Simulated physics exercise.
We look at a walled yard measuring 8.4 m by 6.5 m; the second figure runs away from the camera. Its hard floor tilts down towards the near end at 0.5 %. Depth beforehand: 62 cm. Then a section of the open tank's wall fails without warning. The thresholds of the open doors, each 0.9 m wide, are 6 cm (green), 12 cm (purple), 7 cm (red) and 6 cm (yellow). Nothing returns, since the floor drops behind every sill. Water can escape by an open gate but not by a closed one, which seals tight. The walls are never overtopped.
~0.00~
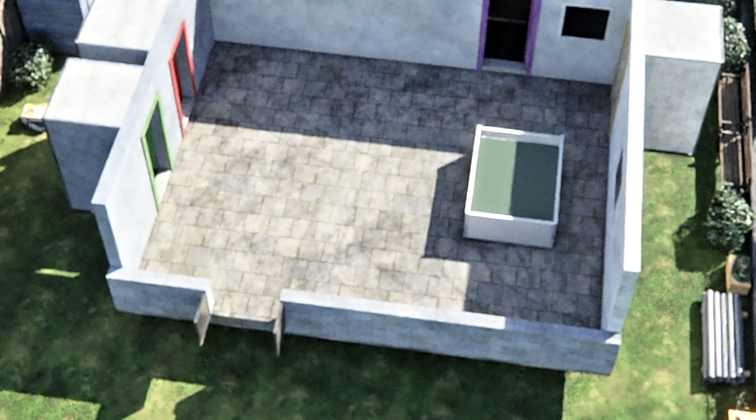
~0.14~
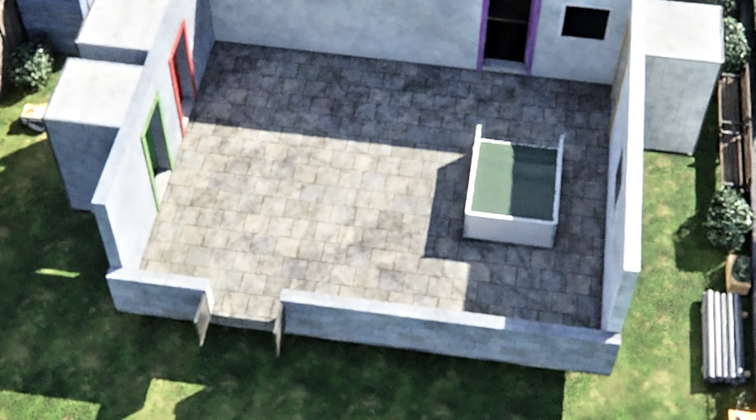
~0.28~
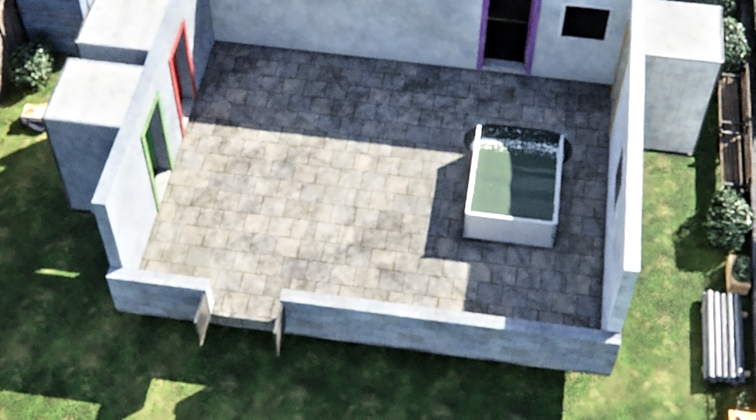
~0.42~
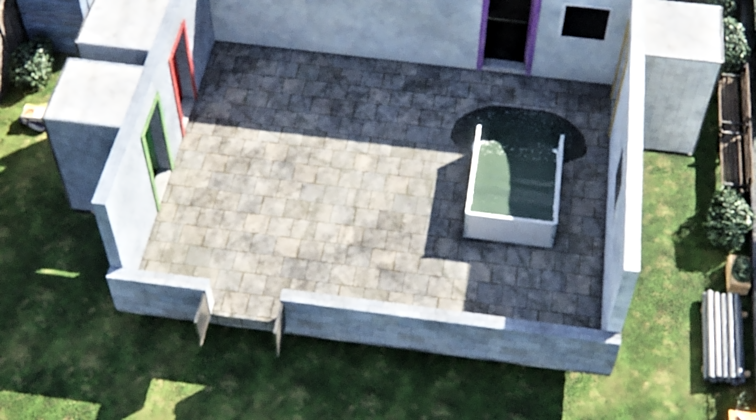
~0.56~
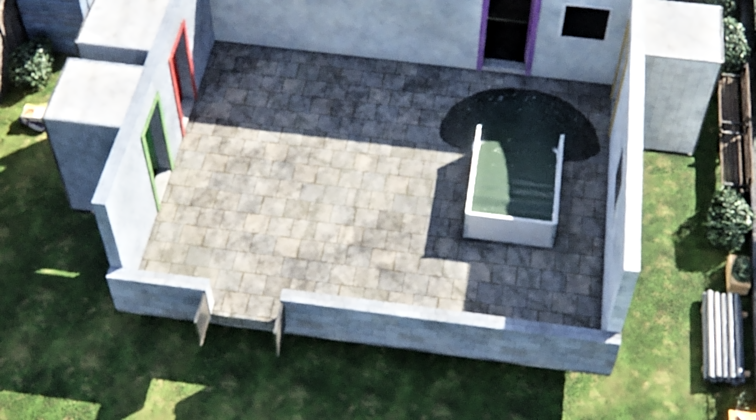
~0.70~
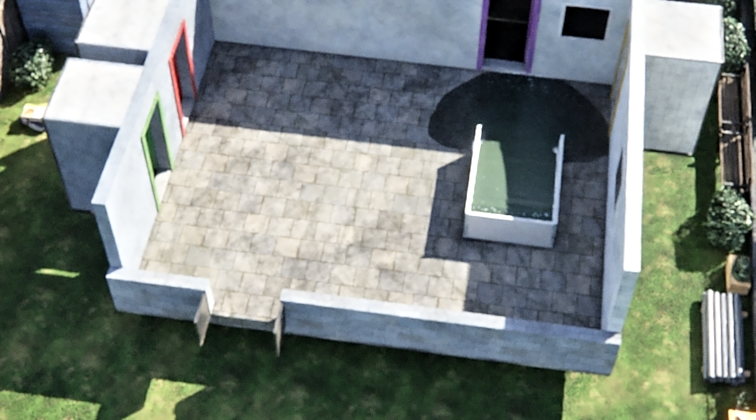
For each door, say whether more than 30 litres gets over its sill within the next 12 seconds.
Outcome: At the green door it looks set to land under the limit. At the purple door it looks set to land over the limit. At the red door it looks set to land under the limit. At the yellow door it looks set to land over the limit.
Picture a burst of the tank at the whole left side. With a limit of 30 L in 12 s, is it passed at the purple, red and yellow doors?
Here's how it goes: Purple falls short, red exceeds it, yellow falls short.
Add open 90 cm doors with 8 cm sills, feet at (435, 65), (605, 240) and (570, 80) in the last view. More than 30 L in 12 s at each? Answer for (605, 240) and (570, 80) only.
The first doorway stays inside and the second goes beyond.
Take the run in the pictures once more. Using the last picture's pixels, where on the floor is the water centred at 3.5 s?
(492, 124).
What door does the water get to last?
Green.
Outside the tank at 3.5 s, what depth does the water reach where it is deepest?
I'd say near 19 centimetres.
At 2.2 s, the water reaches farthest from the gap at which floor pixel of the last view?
Point: Roughly (340, 56) in the last view.
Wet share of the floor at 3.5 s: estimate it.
Roughly 30 percent.
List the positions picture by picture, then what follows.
The open tank at (516, 177) is whole and still, 62 cm deep, in the first picture.
Water pours out on the open tank's far side and has run 0.9 m, to (473, 150); typically 9 cm deep outside, 62 cm at the open tank's back, in the second picture.
The front is at (469, 138), 1.1 m from the gap on the open tank's far side; 1.2 m2 of floor is under water; 62 cm left at the back of the open tank, in the third picture.
Water pours out on the open tank's far side and has run 1.4 m, to (469, 117); typically 8 cm deep outside, 62 cm at the open tank's back, in the fourth picture.
Water pours out on the open tank's far side and has run 1.8 m, to (487, 93); typically 6 cm deep outside, 60 cm at the open tank's back, in the fifth picture.
Water pours out on the open tank's far side and has run 2.3 m, to (498, 74); typically 5 cm deep outside, 53 cm at the open tank's back, in the sixth picture.
After 1.4 s water covers 15 % of the floor and is deepest (36 cm) near (605, 86); green door not reached, purple door 29 cm at the sill, 58 L in, red door not reached, yellow door 10 cm at the sill, 0 L in.
After 2.2 s water covers 20 % of the floor and is deepest (36 cm) near (605, 86); green door not reached, purple door 30 cm at the sill, 149 L in, red door not reached, yellow door 22 cm at the sill, 27 L in.
After 3.5 s water covers 30 % of the floor and is deepest (19 cm) near (596, 85); green door not reached, purple door 18 cm at the sill, 223 L in, red door not reached, yellow door 18 cm at the sill, 117 L in.
After 7.0 s water covers 65 % of the floor and is deepest (10 cm) near (592, 343); green door 4 cm at the sill, 0 L in, purple door 6 cm at the sill, 235 L in, red door 7 cm at the sill, 1 L in, yellow door 7 cm at the sill, 187 L in.
After 12.0 s water covers 90 % of the floor and is deepest (8 cm) near (131, 292); green door 3 cm at the sill, 0 L in, purple door 2 cm at the sill, 235 L in, red door 3 cm at the sill, 1 L in, yellow door 3 cm at the sill, 189 L in.
